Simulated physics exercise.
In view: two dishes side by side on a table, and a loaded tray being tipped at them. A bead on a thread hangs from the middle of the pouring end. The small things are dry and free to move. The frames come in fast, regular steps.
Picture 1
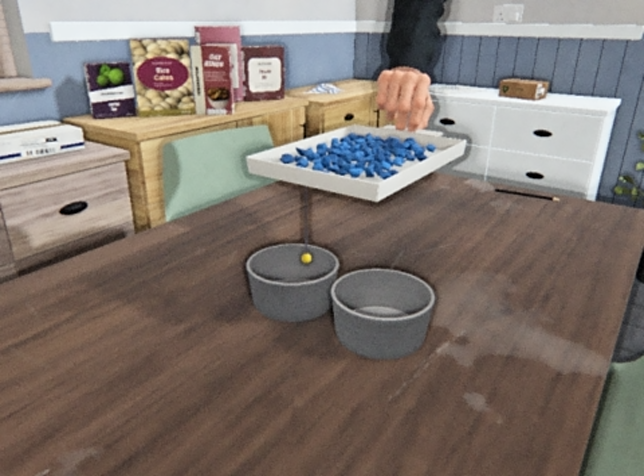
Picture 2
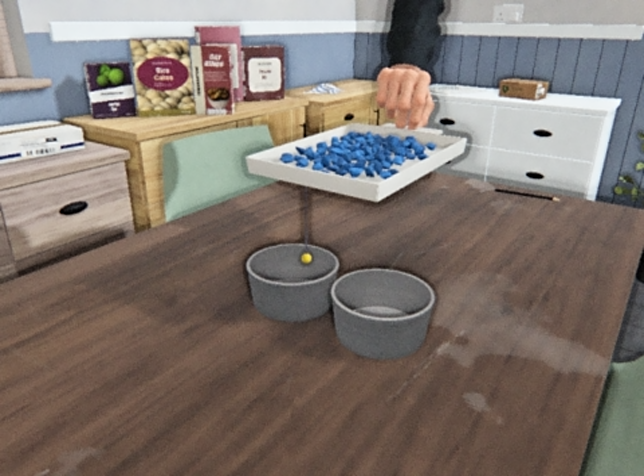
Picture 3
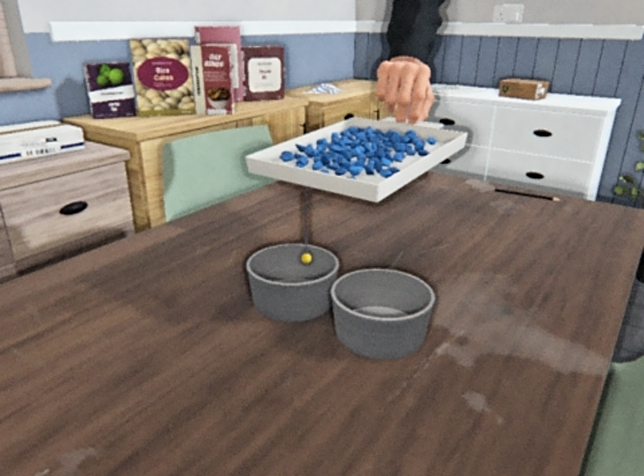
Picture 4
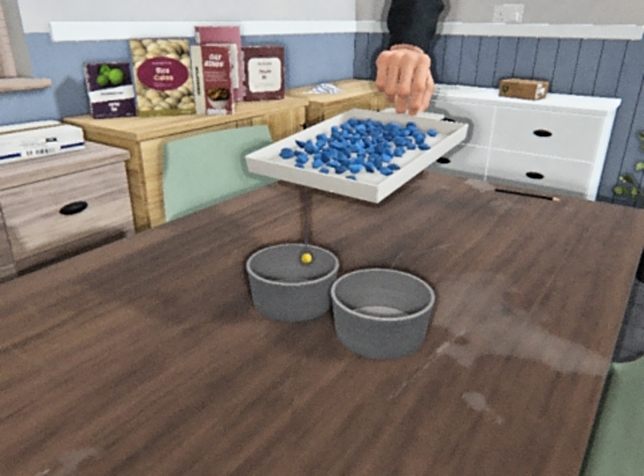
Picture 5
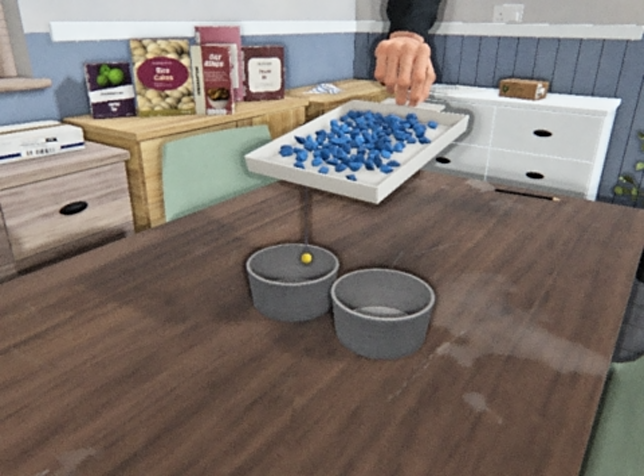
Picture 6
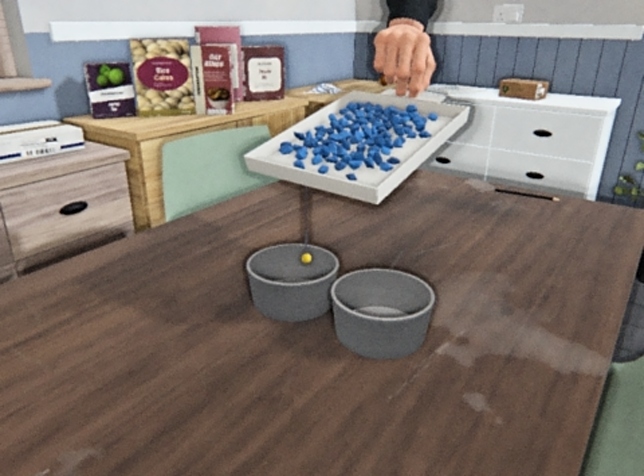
A hand held a white tray of small blue stones above two round grey dishes on a wooden table, then slowly tilted it slightly toward them, while a yellow bead hung still.
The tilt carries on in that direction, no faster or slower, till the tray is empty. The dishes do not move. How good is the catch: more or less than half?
In the dishes lies under half of it.
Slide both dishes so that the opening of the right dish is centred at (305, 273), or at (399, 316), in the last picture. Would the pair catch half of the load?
In turn: Not half; more than half.
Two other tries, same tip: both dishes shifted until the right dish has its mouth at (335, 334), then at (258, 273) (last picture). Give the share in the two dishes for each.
Near 50 % and 30 %.
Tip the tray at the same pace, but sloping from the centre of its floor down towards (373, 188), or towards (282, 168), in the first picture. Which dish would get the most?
The first try: Right. The second: The dish on the left.
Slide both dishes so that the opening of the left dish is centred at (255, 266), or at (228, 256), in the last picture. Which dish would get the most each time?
One: The right-hand dish. Two: Right.
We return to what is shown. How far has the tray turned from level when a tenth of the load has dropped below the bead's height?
At some 75 degrees.
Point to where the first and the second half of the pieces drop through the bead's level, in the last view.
At about (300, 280), then at (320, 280).
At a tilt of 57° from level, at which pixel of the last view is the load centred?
Around (325, 153).
Soon after the last picture, tray tipped steeply; nearly all on the tray; a stray few in the air.
A little later, tray tipped right over; about half on the tray; a stray few in the right dish; about a third outside both; a small part in the air.
Later still, tray tipped past a quarter turn; a small part in the right dish; a stray few in the left dish; most outside both.
At rest, tray tipped past a quarter turn; a small part in the right dish; a stray few in the left dish; most outside both.
